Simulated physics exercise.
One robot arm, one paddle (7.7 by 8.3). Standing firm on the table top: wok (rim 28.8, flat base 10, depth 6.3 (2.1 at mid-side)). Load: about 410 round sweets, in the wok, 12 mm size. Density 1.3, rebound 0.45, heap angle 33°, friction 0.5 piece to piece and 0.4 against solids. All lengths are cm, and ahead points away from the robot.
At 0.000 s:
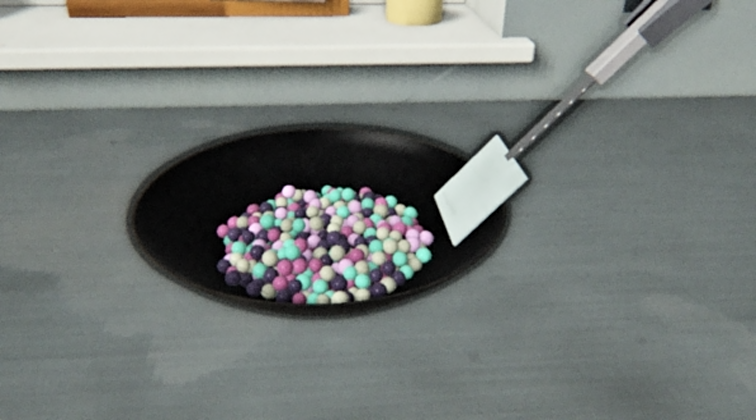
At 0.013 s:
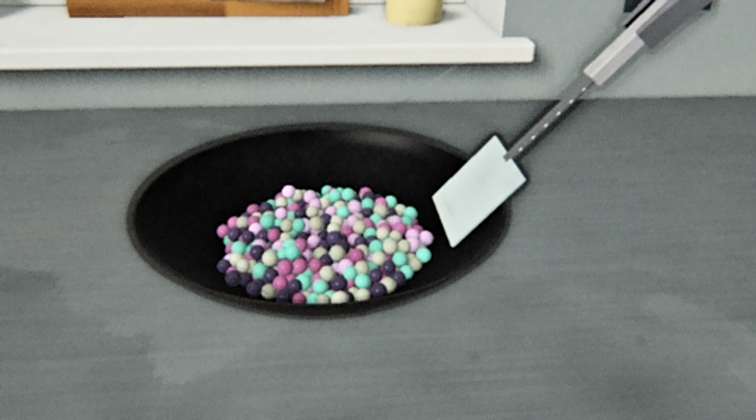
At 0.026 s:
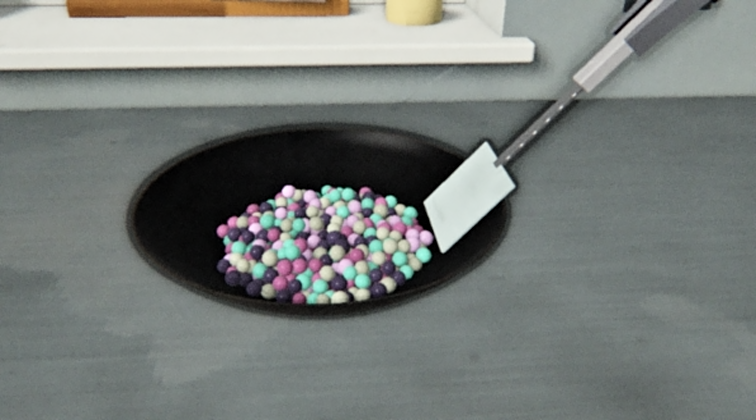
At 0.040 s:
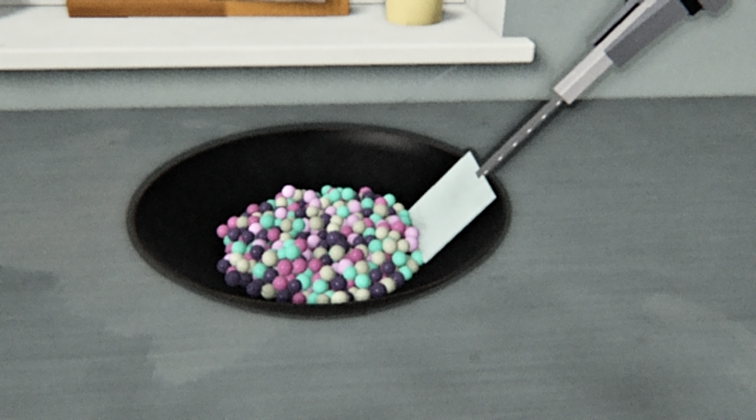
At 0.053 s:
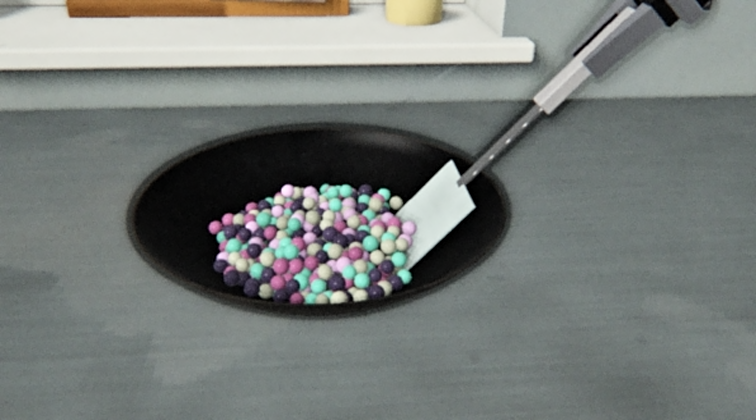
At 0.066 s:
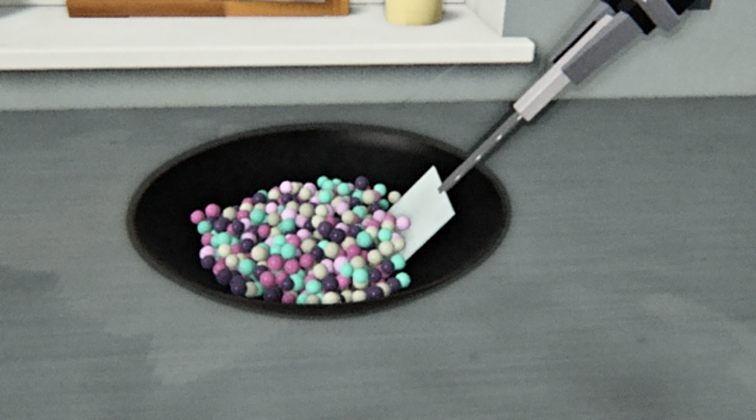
In a black wok, a robot arm's pale paddle pushes colourful round sweets left.
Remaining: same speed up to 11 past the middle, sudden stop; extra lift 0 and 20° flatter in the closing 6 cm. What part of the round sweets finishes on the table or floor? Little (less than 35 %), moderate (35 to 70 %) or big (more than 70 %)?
On the table or floor the share is moderate, 35 to 70 %.
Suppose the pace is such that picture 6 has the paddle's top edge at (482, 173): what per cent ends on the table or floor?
Some 25 per cent.
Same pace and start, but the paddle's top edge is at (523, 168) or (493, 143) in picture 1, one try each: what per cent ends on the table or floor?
About 50 and 55 per cent.
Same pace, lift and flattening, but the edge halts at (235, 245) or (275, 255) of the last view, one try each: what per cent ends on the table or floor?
Some 20 and 5 per cent.
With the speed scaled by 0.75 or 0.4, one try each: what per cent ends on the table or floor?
About 40 and 20 per cent.
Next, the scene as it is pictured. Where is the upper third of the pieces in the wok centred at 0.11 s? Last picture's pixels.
Near (252, 218).
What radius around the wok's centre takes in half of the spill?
About 34 cm.
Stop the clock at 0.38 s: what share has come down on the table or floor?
Some 25 per cent.
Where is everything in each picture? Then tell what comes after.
In the first frame, paddle top edge at (512, 155), sloping 48°; upper third of the load around (326, 231), from x 225 to 425, top at y 190; 406 in the wok.
In the second frame, paddle top edge at (510, 156), sloping 48°; upper third of the load around (326, 231), from x 225 to 425, top at y 190.
In the third frame, paddle top edge at (500, 163), sloping 48°; upper third of the load around (326, 231), from x 225 to 425, top at y 190.
In the fourth frame, paddle top edge at (482, 173), sloping 48°; upper third of the load around (326, 232), from x 225 to 420, top at y 190.
In the fifth frame, paddle top edge at (463, 182), sloping 48°; upper third of the load around (322, 228), from x 215 to 410, top at y 190.
In the sixth frame, paddle top edge at (444, 188), sloping 48°; upper third of the load around (314, 224), from x 200 to 405, top at y 185; 406 in the wok.
By 0.11 s, sloping 48°, highest piece 7 above the table; 406 in the wok.
By 0.16 s, sloping 44°, highest piece 9 above the table; 398 in the wok, 8 on the blade or in flight.
By 0.38 s, sloping 28°, highest piece 10 above the table; 192 in the wok, 95 on the table or floor, 119 on the blade or in flight.
By 1.43 s, sloping 28°, highest piece 5 above the table; 215 on the table or floor, 191 in the wok.
Final count, 215 on the table or floor, 191 in the wok. That is 53 % on the table or floor.
